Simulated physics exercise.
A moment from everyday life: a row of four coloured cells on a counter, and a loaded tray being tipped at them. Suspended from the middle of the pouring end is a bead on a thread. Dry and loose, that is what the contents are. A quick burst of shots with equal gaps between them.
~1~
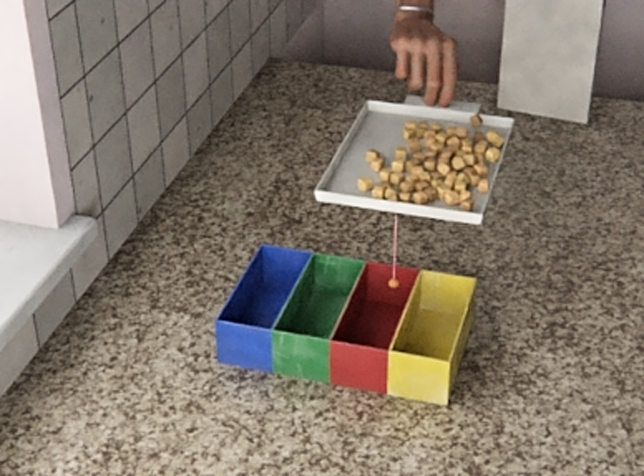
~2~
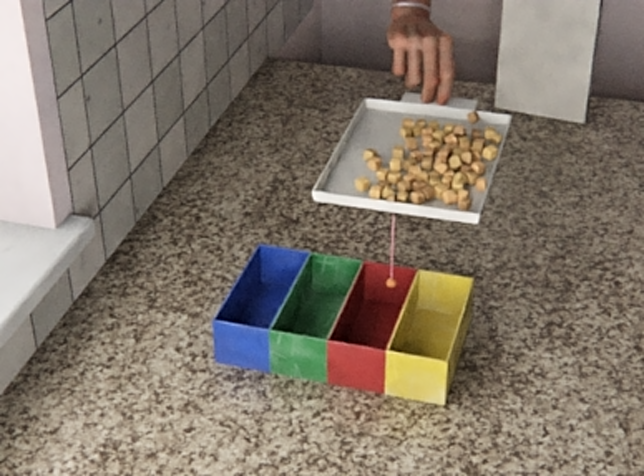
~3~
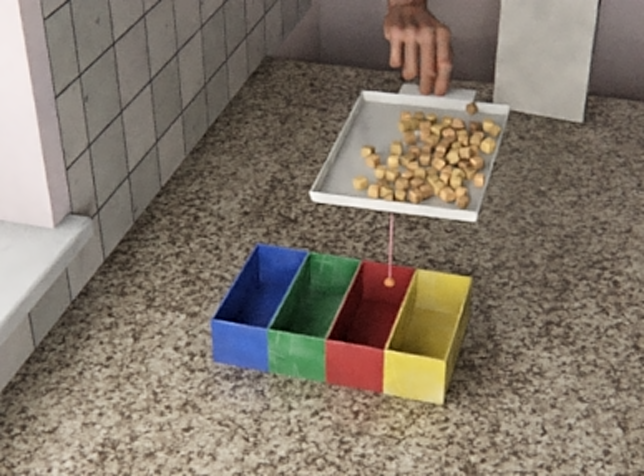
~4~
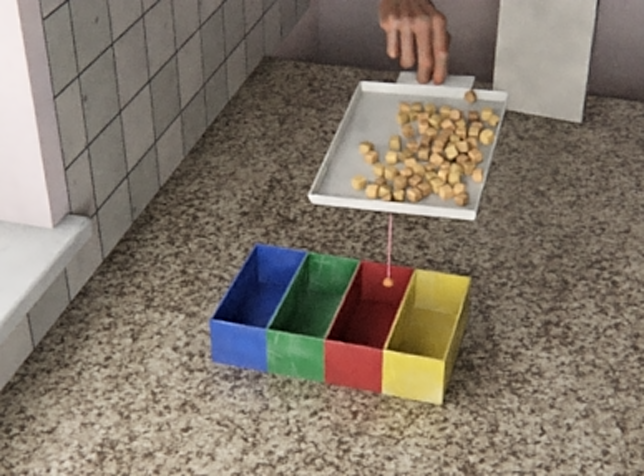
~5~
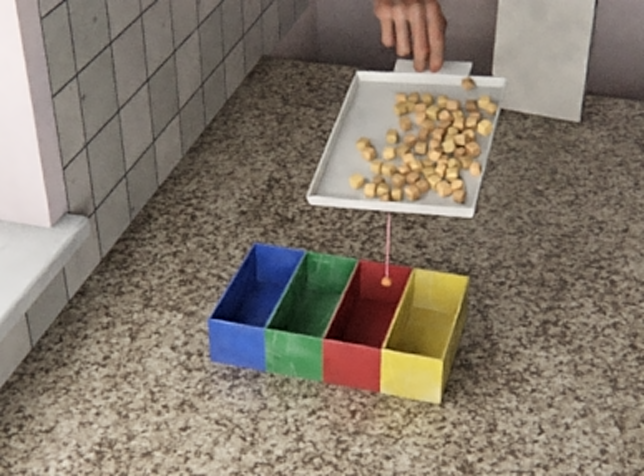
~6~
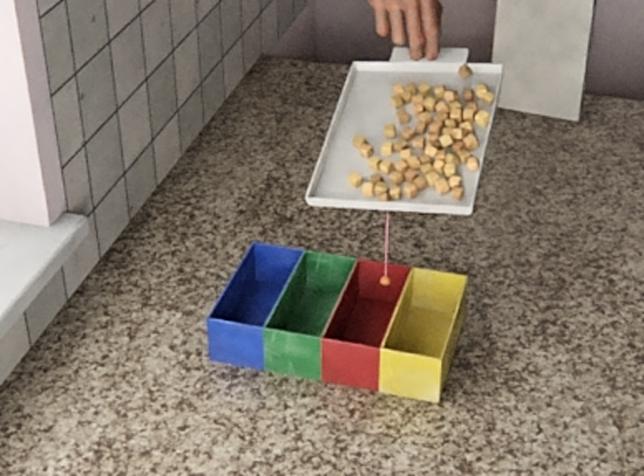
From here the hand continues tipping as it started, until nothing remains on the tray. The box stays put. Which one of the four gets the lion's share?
Lion's share: Green.
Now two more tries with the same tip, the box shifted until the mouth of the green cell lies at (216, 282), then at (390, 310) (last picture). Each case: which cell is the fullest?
So the first one goes to yellow and the second to the cell in blue.
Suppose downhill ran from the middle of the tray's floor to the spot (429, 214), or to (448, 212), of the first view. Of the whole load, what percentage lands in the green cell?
Well, 0 percent for one and then 0 percent for the other.
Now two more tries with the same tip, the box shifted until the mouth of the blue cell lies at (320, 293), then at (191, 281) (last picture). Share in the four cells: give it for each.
Around 70 then around 80 per cent.
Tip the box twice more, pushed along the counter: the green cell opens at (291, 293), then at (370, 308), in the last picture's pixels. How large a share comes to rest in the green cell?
30 and 30 %.
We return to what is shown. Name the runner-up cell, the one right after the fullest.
The cell in red.
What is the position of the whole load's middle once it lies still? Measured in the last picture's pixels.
Last view, resting centre - approx. (310, 346).
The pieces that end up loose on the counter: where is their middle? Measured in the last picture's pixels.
Centre: Close to (256, 427).
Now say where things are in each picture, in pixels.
Corners of the pouring end at (317, 190) and (480, 214), level; middle of the load at (443, 164), small wooden cubes; bead on its thread at (394, 283); blue cell at (244, 342); green cell at (301, 353); red cell at (359, 363); yellow cell at (419, 374), in the first picture.
Corners of the pouring end at (315, 190) and (477, 213), level; middle of the load at (441, 163), in the second picture.
Corners of the pouring end at (313, 191) and (475, 211), tipped barely, lowest at the left corner; middle of the load at (439, 158), in the third picture.
Corners of the pouring end at (311, 194) and (474, 210), tipped a little, lowest at the left corner; middle of the load at (437, 152), in the fourth picture.
Corners of the pouring end at (309, 195) and (471, 208), tipped a little, lowest at the left corner; middle of the load at (435, 146), in the fifth picture.
Corners of the pouring end at (308, 197) and (469, 206), tipped clearly, lowest at the left corner; middle of the load at (435, 147); blue cell at (236, 340); green cell at (293, 350); red cell at (351, 361); yellow cell at (410, 371), in the sixth picture.
Soon, tray tipped steeply; nearly all on the tray; a stray few falling or outside the box.
A while on, tray tipped past a quarter turn; nearly all on the tray; a stray few in the yellow cell; a stray few in the blue cell.
Towards the end, tray tipped past a quarter turn; about half in the green cell; about a quarter in the red cell; a small part in the blue cell; a small part in the yellow cell; about a quarter falling or outside the box.
Finally, tray tipped past a quarter turn; about half in the green cell; about a quarter in the red cell; a small part in the blue cell; a small part in the yellow cell; about a quarter outside the box.
